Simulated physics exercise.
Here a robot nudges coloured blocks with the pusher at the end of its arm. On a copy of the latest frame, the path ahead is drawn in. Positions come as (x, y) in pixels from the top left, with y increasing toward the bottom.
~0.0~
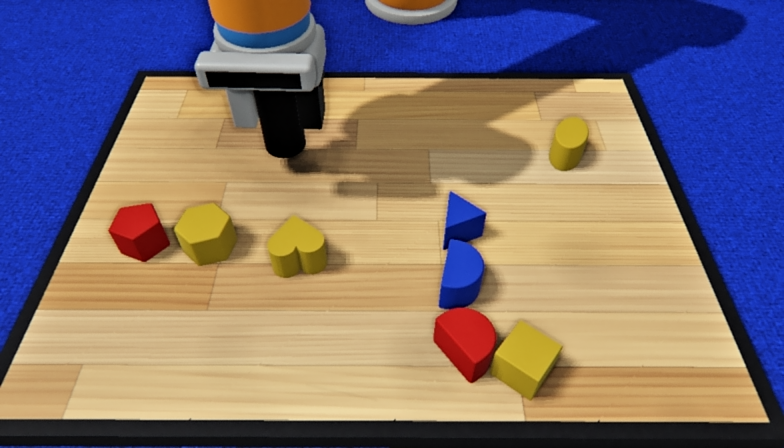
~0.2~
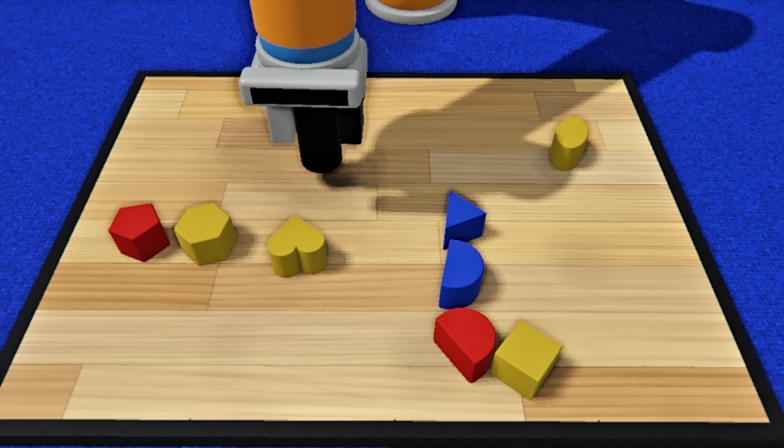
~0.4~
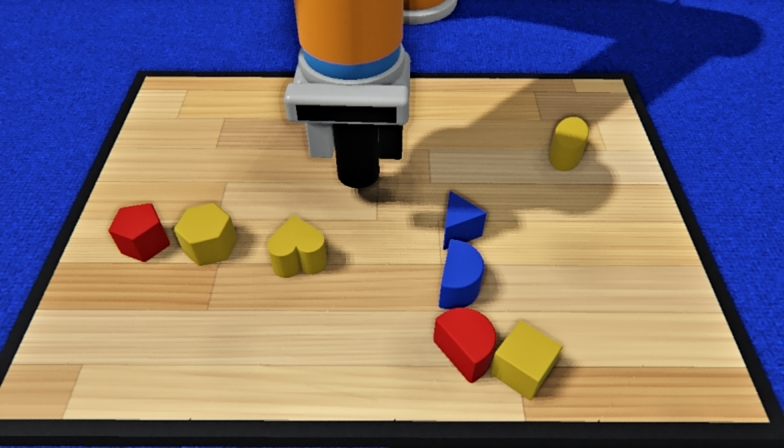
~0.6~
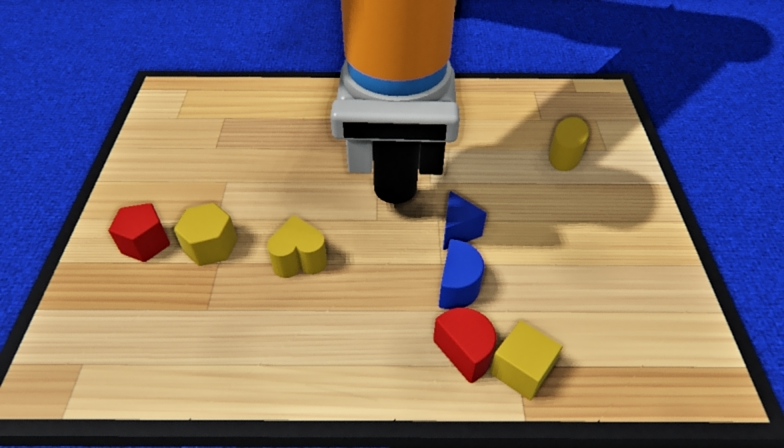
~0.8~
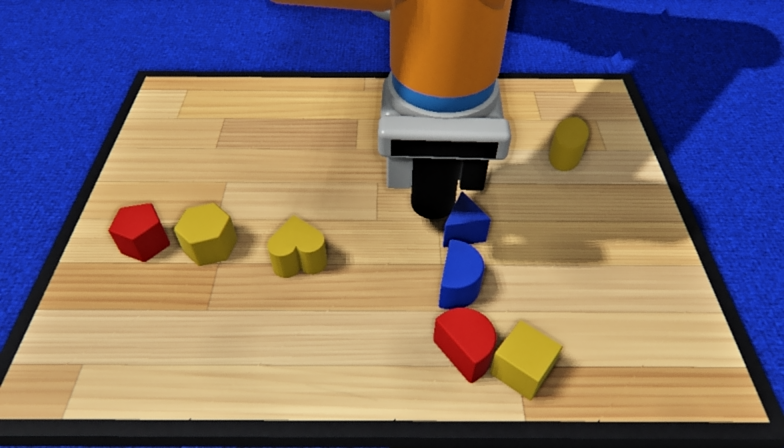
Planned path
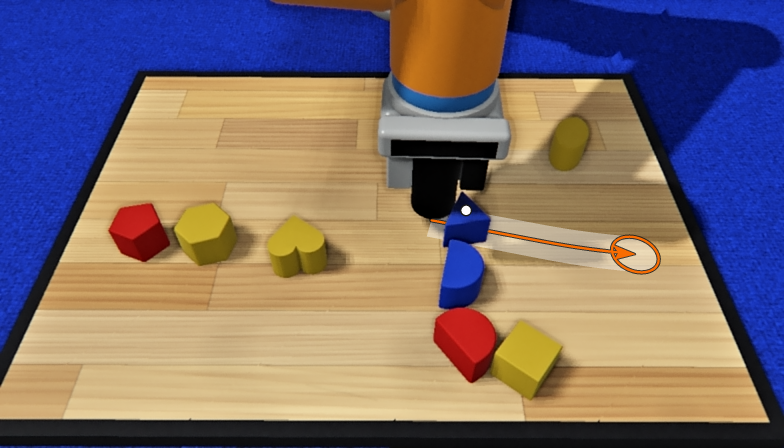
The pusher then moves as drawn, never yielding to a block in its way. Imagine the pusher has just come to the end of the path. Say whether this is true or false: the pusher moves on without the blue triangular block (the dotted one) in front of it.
True
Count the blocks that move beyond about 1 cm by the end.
Going by the path, one block will move.
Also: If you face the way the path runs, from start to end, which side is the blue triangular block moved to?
Answer: Right.
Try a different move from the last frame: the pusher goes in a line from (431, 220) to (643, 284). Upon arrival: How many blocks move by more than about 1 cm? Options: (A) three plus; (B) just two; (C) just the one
Letter C.
The line goes from (431, 220) via (497, 233) and (565, 245), ending at (635, 254); the dot is on the blue triangular block.
What follows on the original path. One third of the way, pusher (503, 216); blue triangular block (530, 233), turned 40° clockwise.
Two thirds of the way, pusher (572, 229); blue triangular block (558, 248), turned 80° clockwise.
At the end, pusher (644, 238); blue half-round block unmoved; blue triangular block (558, 248), turned 80° clockwise.
